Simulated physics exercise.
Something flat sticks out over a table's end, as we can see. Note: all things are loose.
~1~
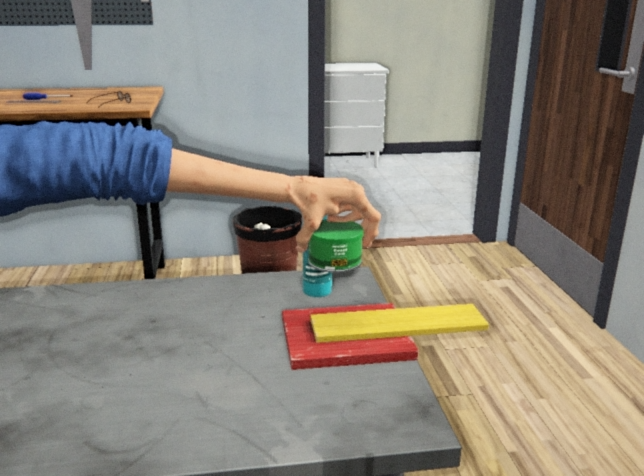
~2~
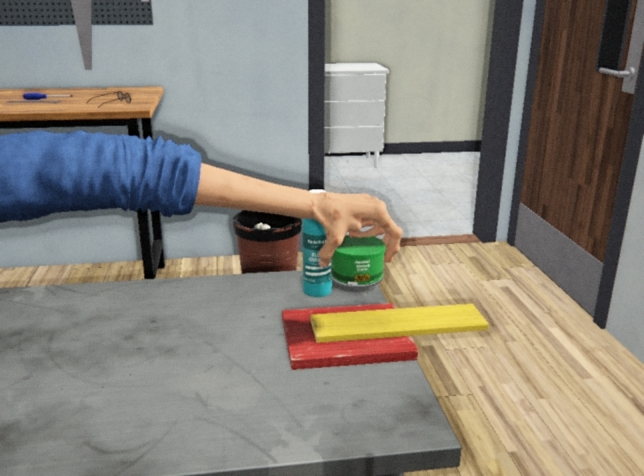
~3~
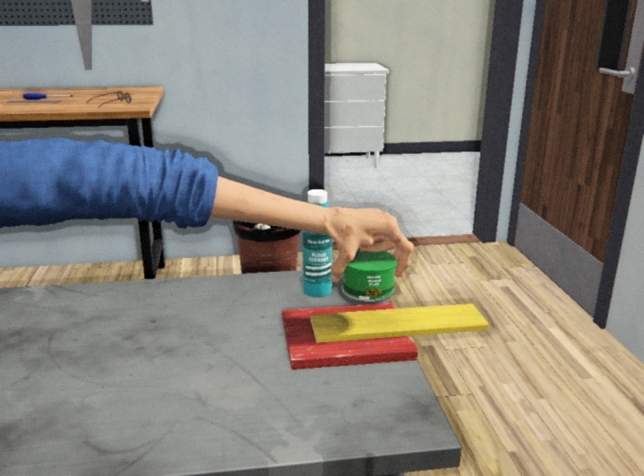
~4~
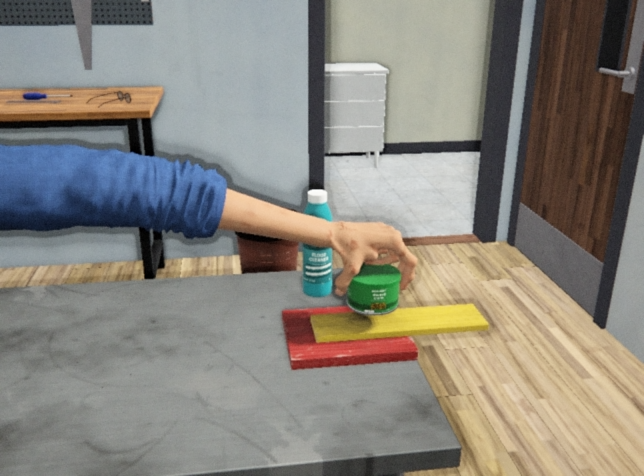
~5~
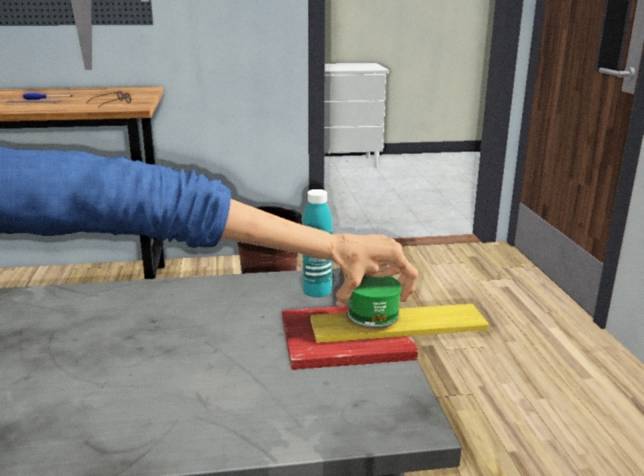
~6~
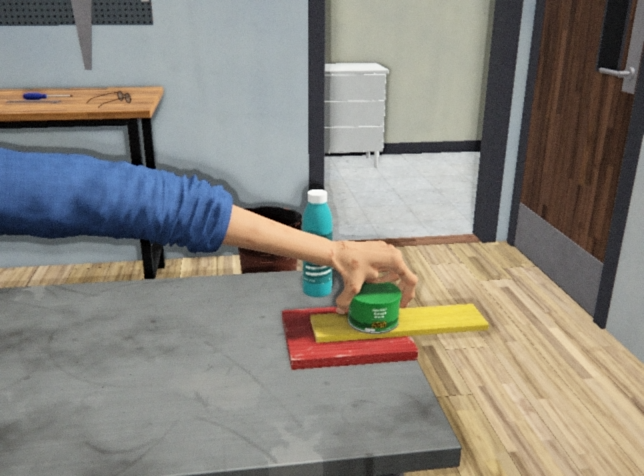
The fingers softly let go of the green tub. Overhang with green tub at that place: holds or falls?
Holds.
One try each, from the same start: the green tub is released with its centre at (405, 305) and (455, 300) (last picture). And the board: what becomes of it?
Trial 1 - stable; trial 2 - falls.
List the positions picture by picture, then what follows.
On its way; green tub (335, 245); yellow board (398, 322), in the first frame.
On its way; green tub (357, 260); red slab (346, 334), in the second frame.
On its way; green tub (369, 275); turquoise bottle (317, 243), in the third frame.
On its way; green tub (373, 288); yellow board (398, 322), in the fourth frame.
On its way; green tub (374, 300); red slab (346, 334), in the fifth frame.
In place under the hand; green tub (374, 306); turquoise bottle (317, 243), in the sixth frame.
Then, 0.30 s after the last picture, nothing has stirred.
Then, 0.70 s after the last picture, green tub resting near (374, 306).
At rest, all 4 in place. Seen from the same camera at the end, green tub near (374, 306). The board keeps its balance.
